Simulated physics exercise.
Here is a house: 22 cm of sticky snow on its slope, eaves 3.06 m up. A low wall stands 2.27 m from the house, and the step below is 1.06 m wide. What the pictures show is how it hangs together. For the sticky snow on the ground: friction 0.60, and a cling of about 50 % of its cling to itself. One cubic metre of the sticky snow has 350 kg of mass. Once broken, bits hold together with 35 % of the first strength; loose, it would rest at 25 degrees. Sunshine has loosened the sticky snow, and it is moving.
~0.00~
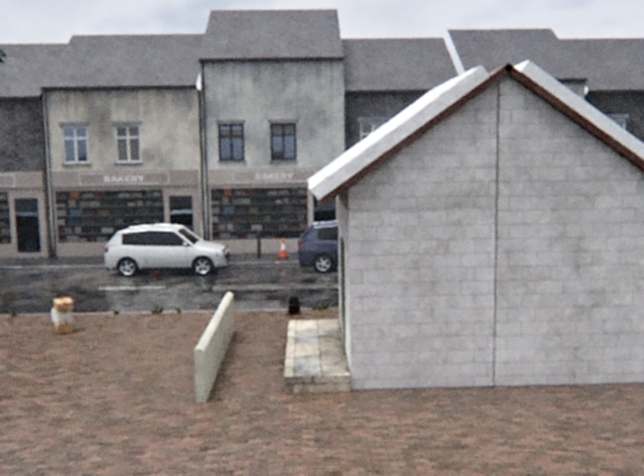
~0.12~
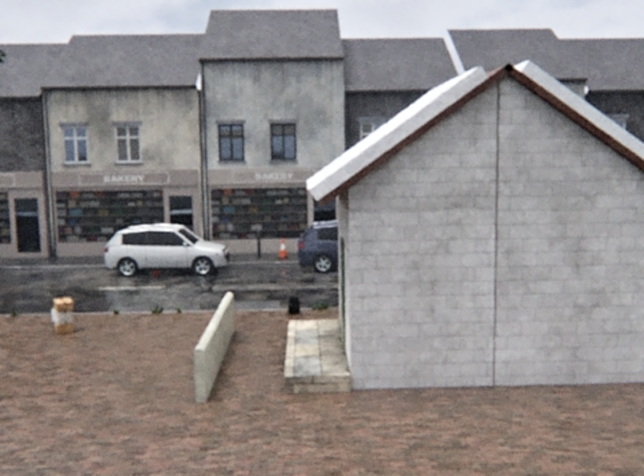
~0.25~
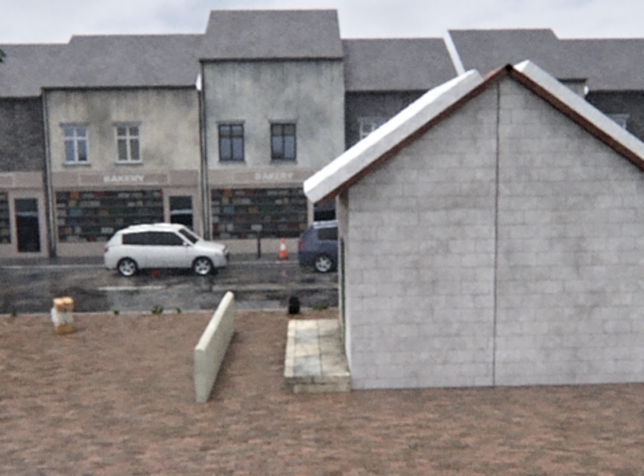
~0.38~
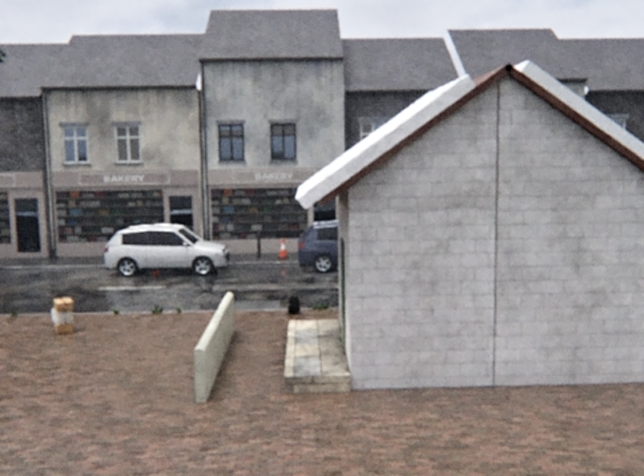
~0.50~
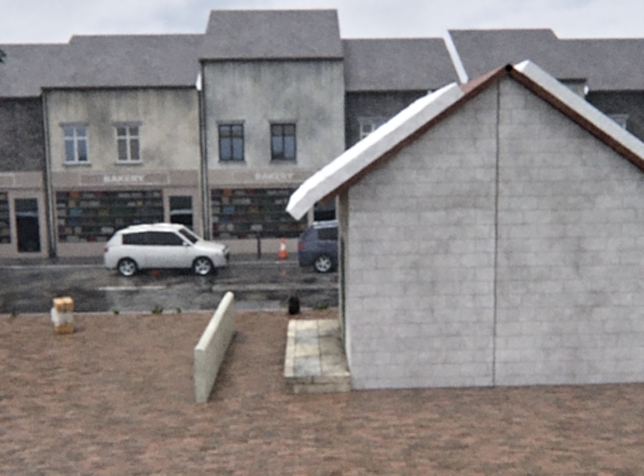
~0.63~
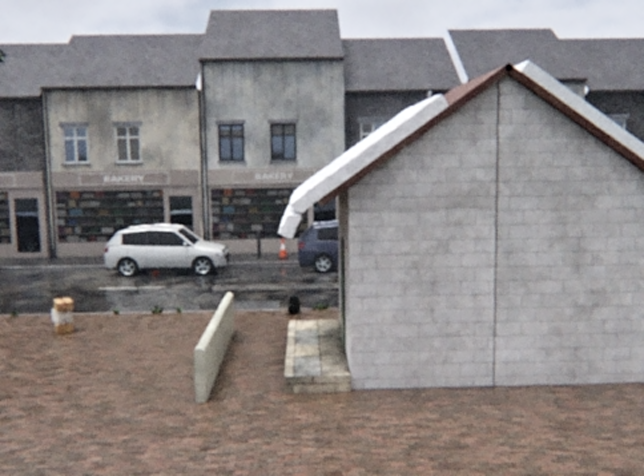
Snow slab sliding slowly down the left slope of a grey block house roof, its front edge overhanging the eaves and bending downward.
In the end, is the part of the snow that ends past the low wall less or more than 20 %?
The result lands north of 20 per cent.
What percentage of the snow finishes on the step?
I'd estimate close to 0 %.
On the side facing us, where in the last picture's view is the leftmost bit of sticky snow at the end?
It shows up near (15, 399) in the last picture.
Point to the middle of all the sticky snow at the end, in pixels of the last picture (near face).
Estimated pixel: (204, 382).
By 1.06 s, 52 % is still on the roof and 0 % is past the low wall.
By 1.57 s, none is still on the roof and 7 % is past the low wall.
By 2.09 s, none is still on the roof and 26 % is past the low wall.
By 2.60 s, none is still on the roof and 26 % is past the low wall.
By 2.70 s, at the end, none is still on the roof and 26 % is past the low wall.
